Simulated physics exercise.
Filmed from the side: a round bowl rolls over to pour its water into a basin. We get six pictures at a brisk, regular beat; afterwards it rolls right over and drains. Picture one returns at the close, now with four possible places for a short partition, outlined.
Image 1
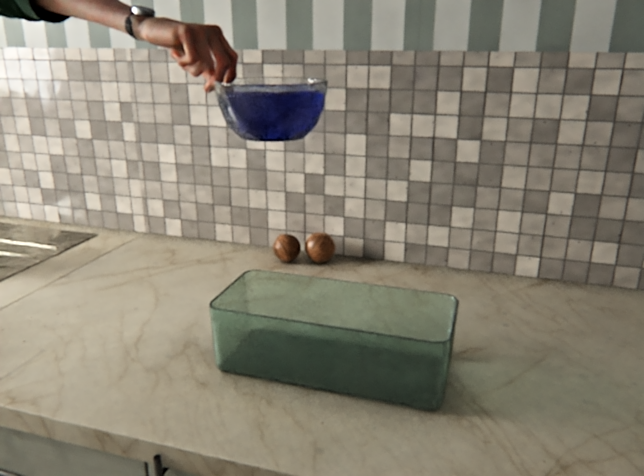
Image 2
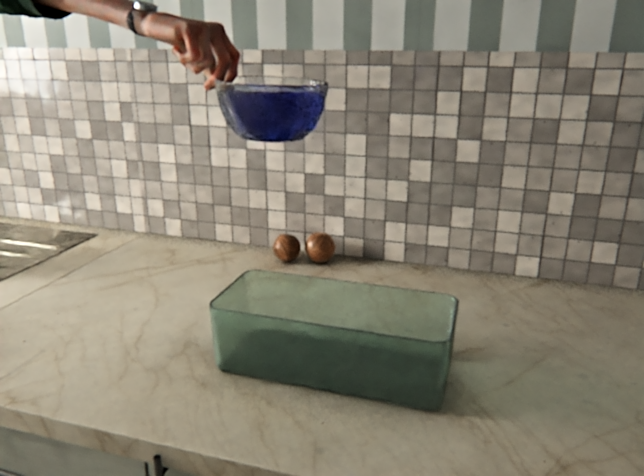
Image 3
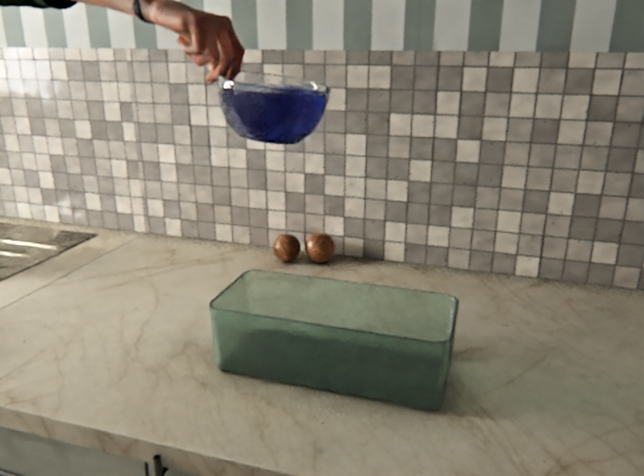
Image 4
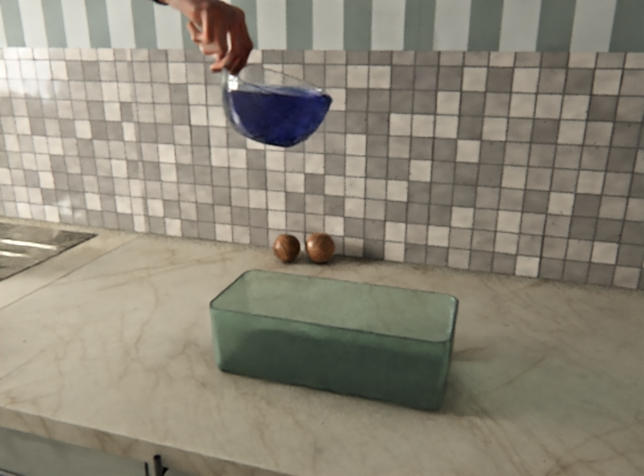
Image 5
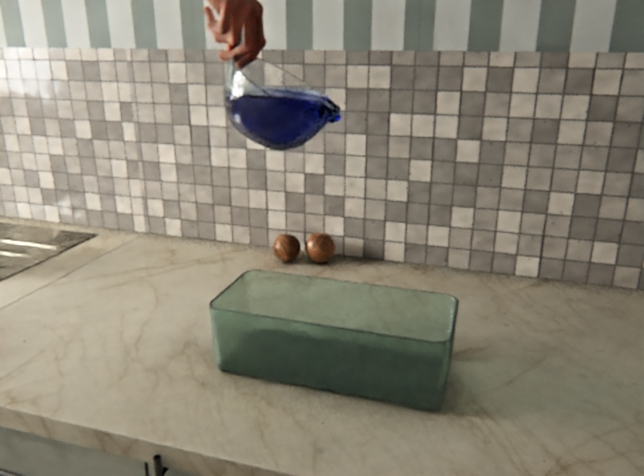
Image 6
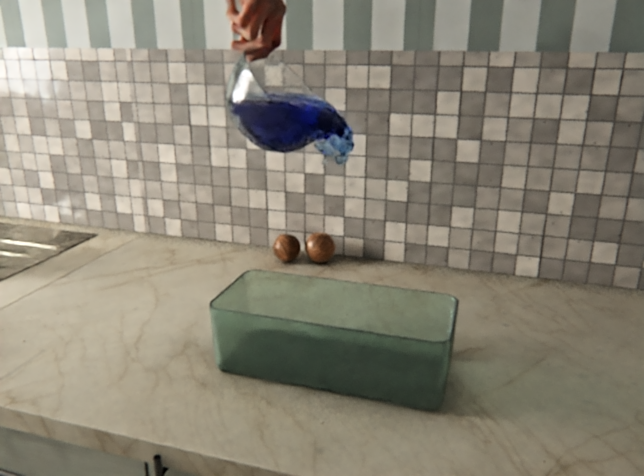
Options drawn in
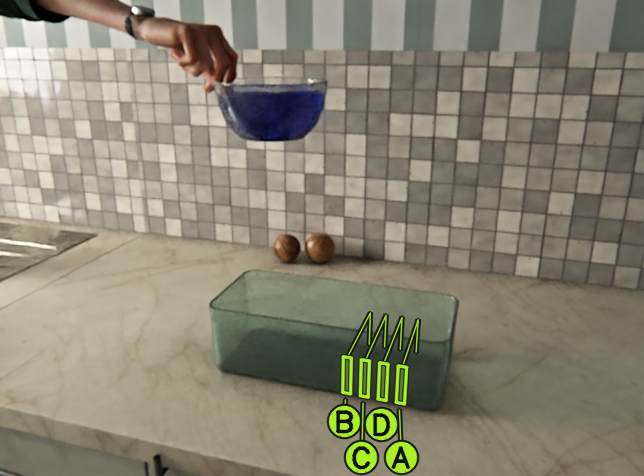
At the start, a hand holds a clear round bowl of deep blue water level above a greenish, see-through rectangular basin on a marble counter. The hand then tilts the bowl steadily to the right, and blue water slips over the right lip and drops a short way below it.
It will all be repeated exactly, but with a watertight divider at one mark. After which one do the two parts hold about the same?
Take C.
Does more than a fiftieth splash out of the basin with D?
Yes, it does.
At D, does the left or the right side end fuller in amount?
The left side.
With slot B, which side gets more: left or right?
More ends on the right.
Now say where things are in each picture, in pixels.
Upright, lip at (323, 82); basin from (217, 366) to (443, 408); nothing has left yet, in the first frame.
Tipped about 2°, lip at (324, 84); nothing has left yet, in the second frame.
Tipped about 8°, lip at (326, 90); nothing has left yet, in the third frame.
Tipped about 18°, lip at (328, 101); nothing has left yet, in the fourth frame.
Tipped about 31°, lip at (328, 115); water is over the lip, down to (334, 119), in the fifth frame.
Tipped about 46°, lip at (325, 130); water is over the lip, down to (340, 161), in the sixth frame.
In lime, A at (399, 409); B at (345, 399); C at (363, 402); D at (381, 406).
With A, about 91 % ends left of the wall and 4 % right of it; 5 % is lost outside.
With B, about 30 % ends left of the wall and 67 % right of it; 4 % is lost outside.
With C, about 51 % ends left of the wall and 43 % right of it; 6 % is lost outside.
With D, about 71 % ends left of the wall and 20 % right of it; 9 % is lost outside.
